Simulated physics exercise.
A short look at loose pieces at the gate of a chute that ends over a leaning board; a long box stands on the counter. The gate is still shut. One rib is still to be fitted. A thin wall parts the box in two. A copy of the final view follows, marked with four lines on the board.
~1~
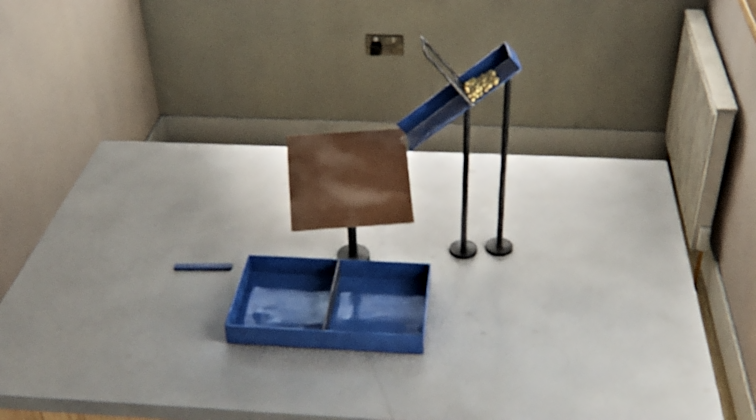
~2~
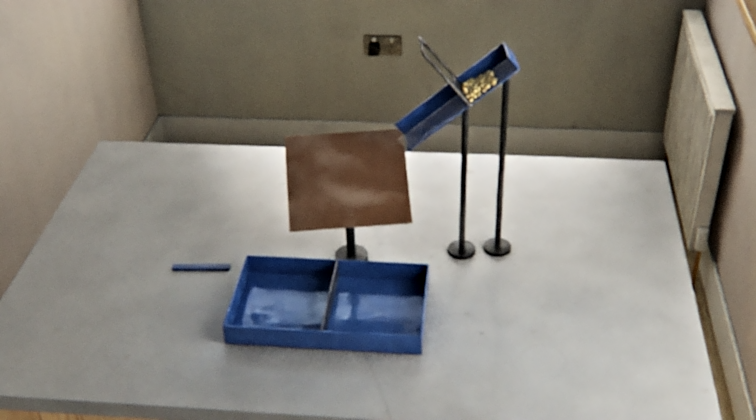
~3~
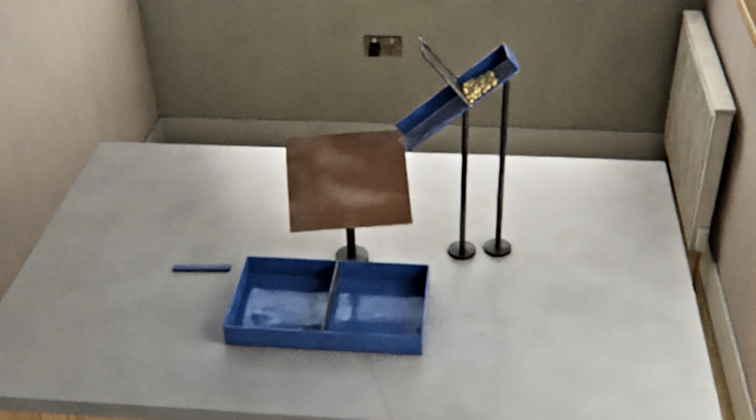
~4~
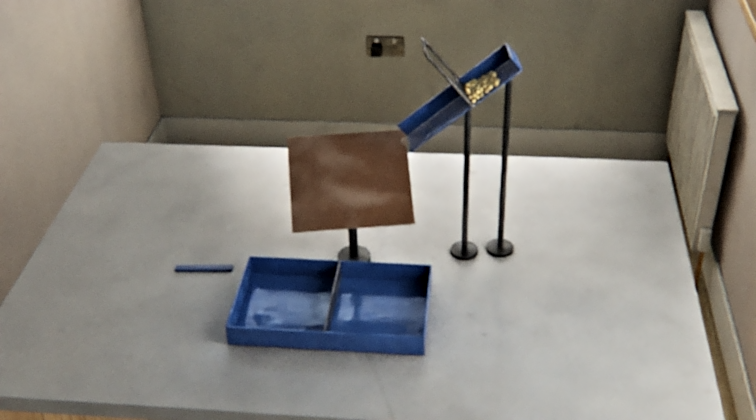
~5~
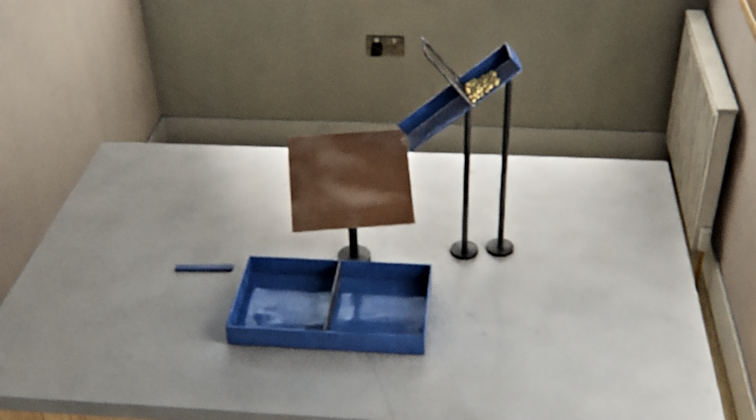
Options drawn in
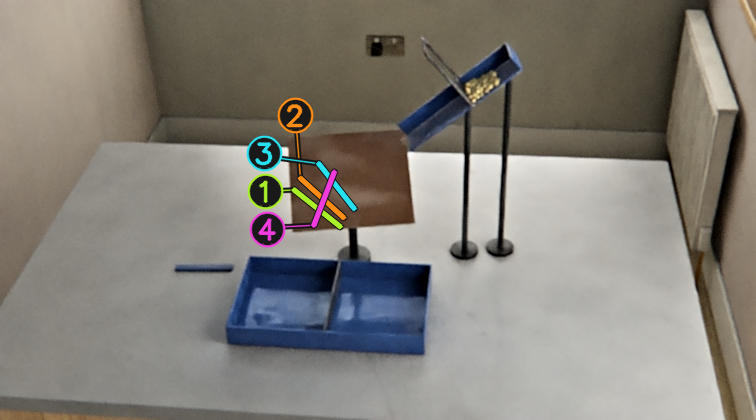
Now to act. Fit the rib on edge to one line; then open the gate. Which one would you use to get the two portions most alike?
I would pick line 4.
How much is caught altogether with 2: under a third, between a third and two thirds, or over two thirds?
Over two thirds.
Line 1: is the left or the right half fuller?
The right half.
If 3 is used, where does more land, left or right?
More lands on the right.
On the marked copy, line 1 from (294, 189) to (340, 226); line 2 from (300, 178) to (343, 217); line 3 from (318, 163) to (354, 208); line 4 from (334, 172) to (313, 225).
For line 1, of what is caught, about a tenth in the left half, almost all in the right.
For line 2, of what is caught, about a tenth in the left half, almost all in the right.
For line 3, of what is caught, about a tenth in the left half, almost all in the right.
For line 4, of what is caught, roughly half in the left half, roughly half in the right.
